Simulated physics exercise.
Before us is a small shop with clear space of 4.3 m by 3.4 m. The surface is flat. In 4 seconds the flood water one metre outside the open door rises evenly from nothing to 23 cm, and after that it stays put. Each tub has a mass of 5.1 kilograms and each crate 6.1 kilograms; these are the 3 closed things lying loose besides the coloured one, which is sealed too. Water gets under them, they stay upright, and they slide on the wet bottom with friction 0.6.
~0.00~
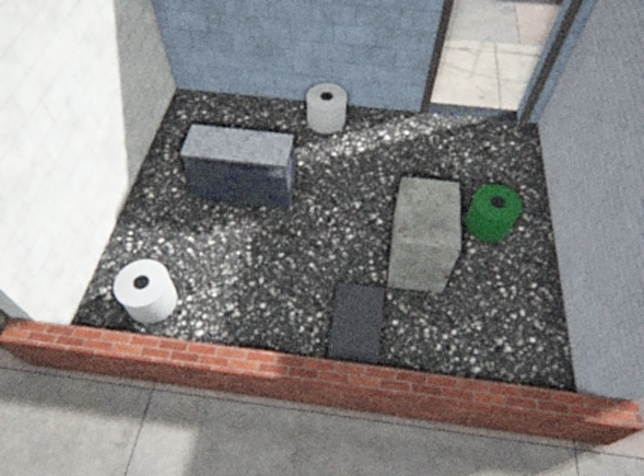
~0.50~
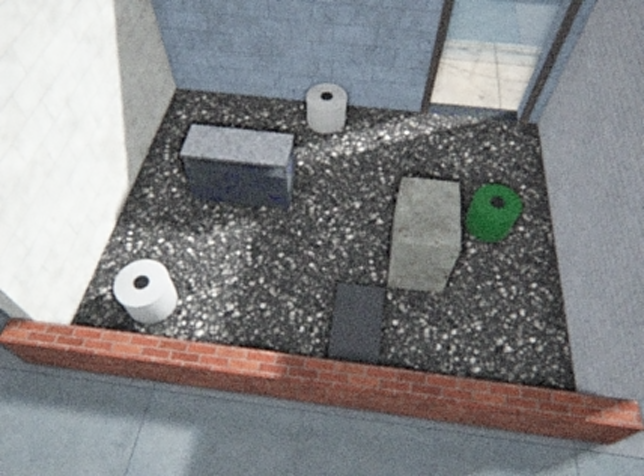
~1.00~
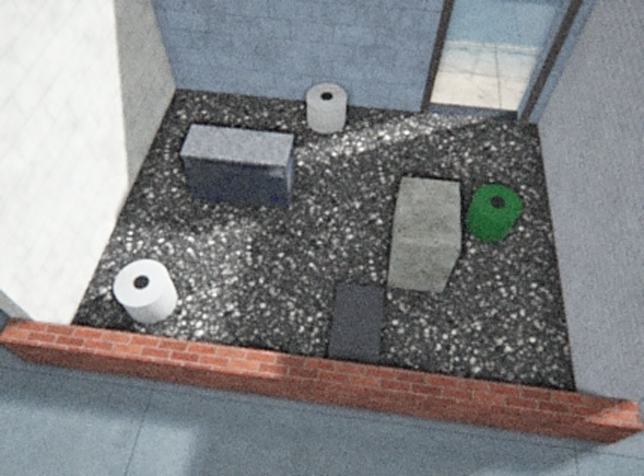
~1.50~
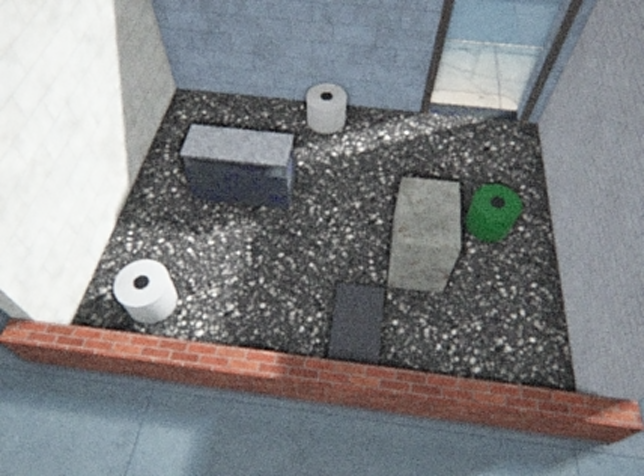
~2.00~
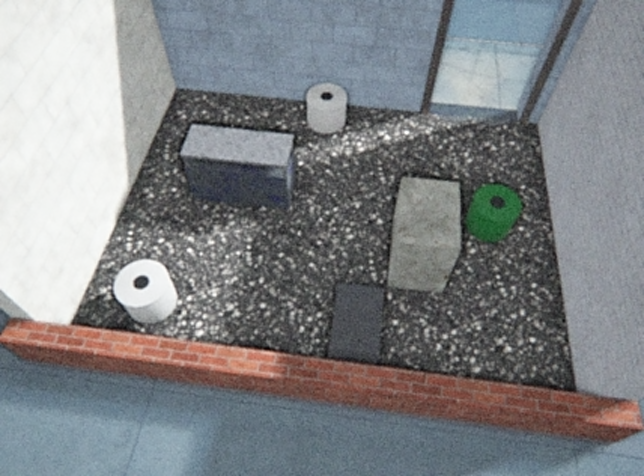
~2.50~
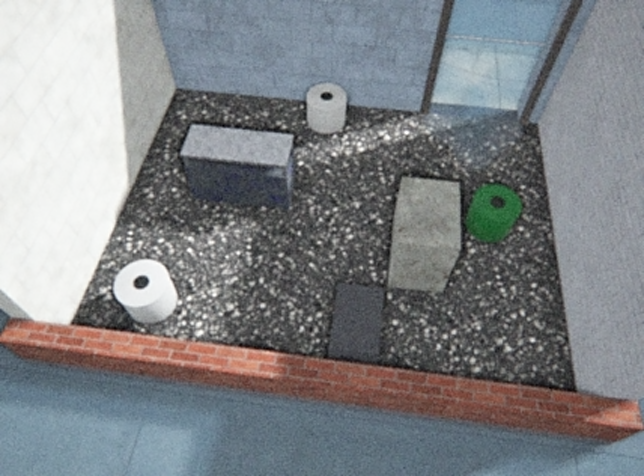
A green tub stands beside a grey block on the right of a small shop's speckled dark floor, seen from above over a low red brick wall. A white tub sits front left, a paler one by the blue back wall, a blue-grey box left and a dark slab near the front. Bluish water spreads outside and reaches just inside the doorway, while the objects and camera stay still.
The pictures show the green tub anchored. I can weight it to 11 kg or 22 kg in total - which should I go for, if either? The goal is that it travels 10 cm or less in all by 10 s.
Neither will work.
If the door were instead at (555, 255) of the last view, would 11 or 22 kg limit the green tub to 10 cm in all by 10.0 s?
Outcome - neither pick works.
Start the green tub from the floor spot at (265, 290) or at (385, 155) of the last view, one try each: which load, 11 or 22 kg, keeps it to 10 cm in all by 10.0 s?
Trial 1 - only the upper mass works; trial 2 - the lower mass works.
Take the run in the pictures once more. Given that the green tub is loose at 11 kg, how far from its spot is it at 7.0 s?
About 150 cm.
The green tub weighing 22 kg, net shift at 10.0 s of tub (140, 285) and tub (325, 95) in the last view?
They sit 140 cm and 0 cm away, in the order given.
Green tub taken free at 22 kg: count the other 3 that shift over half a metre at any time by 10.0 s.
It adds up to 2.
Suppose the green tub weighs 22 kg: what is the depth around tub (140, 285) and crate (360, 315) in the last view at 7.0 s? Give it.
Around 3 cm and 4 cm.
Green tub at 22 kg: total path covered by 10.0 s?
Roughly 120 centimetres.
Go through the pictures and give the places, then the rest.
The green tub at (498, 203), on the bottom; 0.0 m2 under water; 0 of 4 have shifted, in the first picture.
The green tub at (498, 203) rests on the ground; water covers 0.0 m2; 0 of 4 have shifted, in the second picture.
The green tub at (498, 203) rests on the ground; water covers 0.0 m2; 0 of 4 have shifted, in the third picture.
The green tub at (498, 203) rests on the ground; water covers 0.0 m2; 0 of 4 have shifted, in the fourth picture.
The green tub at (498, 203) rests on the ground; 0.0 m2 under water; 0 of 4 have shifted, in the fifth picture.
The green tub at (498, 203) rests on the ground; 0.6 m2 under water; 0 of 4 have shifted, in the sixth picture.
After 3.5 s the green tub would be 0 cm from its start with 11 kg and 0 cm from its start with 22 kg; 4 cm of water round it then.
After 4.5 s the green tub would be 23 cm from its start with 11 kg and 0 cm from its start with 22 kg; 7 cm of water round it then.
After 7.0 s the green tub would be 162 cm from its start with 11 kg and 32 cm from its start with 22 kg; 9 cm of water round it then.
After 10.0 s the green tub would be 340 cm from its start with 11 kg and 110 cm from its start with 22 kg; 14 cm of water round it then.
